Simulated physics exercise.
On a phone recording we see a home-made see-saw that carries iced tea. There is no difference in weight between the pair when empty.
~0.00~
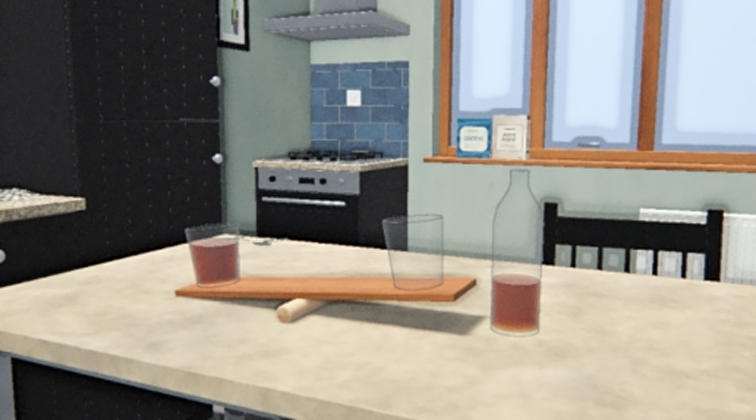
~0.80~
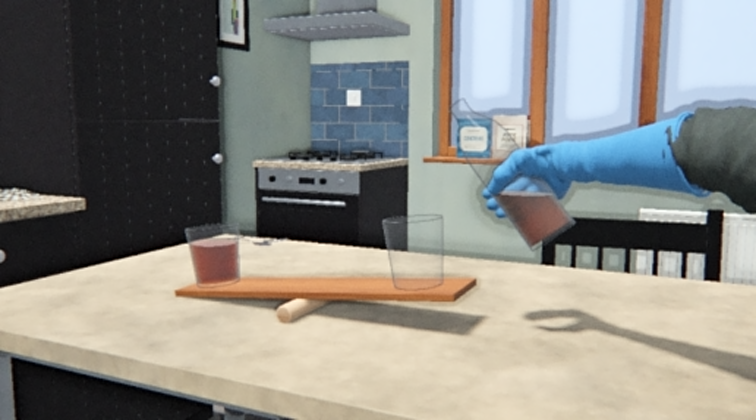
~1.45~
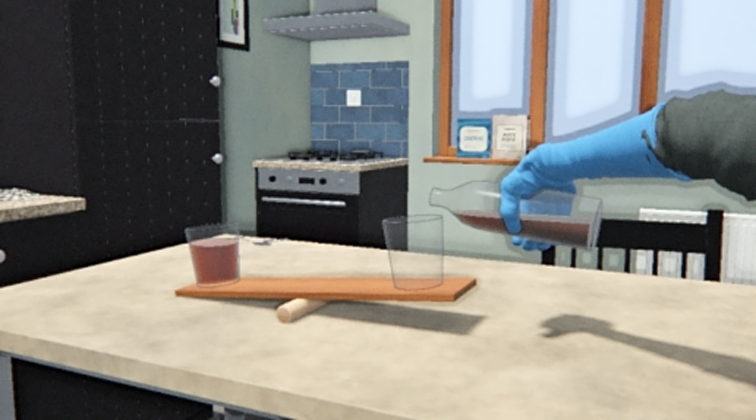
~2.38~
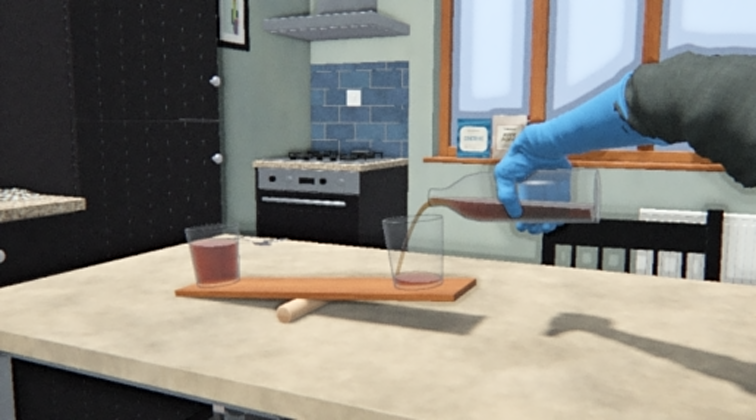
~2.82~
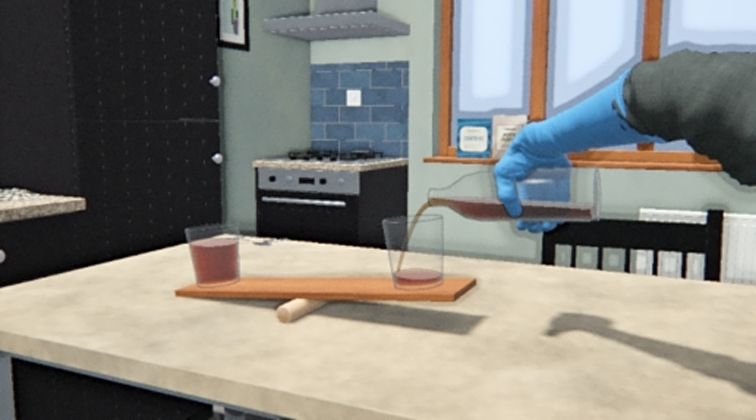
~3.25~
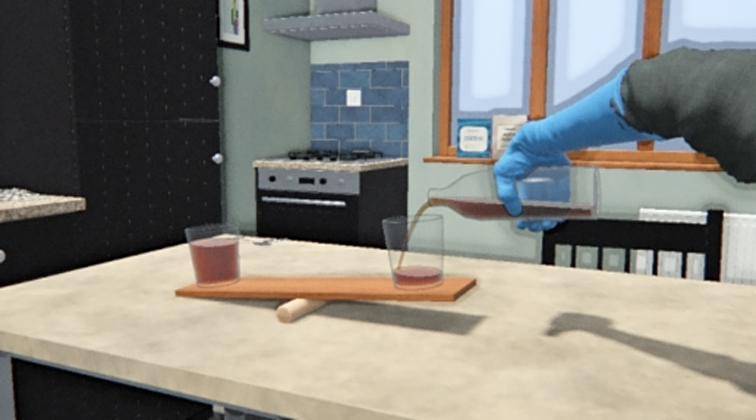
Blue-gloved hand lifting a glass bottle and pouring reddish-brown drink into the empty right tumbler on a tilted, unmoving wooden see-saw.
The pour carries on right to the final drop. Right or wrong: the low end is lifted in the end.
Wrong.
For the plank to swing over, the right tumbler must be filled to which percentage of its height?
Estimate: Around 80 per cent.
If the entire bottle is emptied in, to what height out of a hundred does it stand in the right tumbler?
By my reckoning it's around 60 percent.
After 5.5 s, the right tumbler is about a third full; the plank leans as before.
After 7.2 s, the right tumbler is about half full; the plank leans as before.
After 9.2 s, the right tumbler is about two thirds full; the plank leans as before.
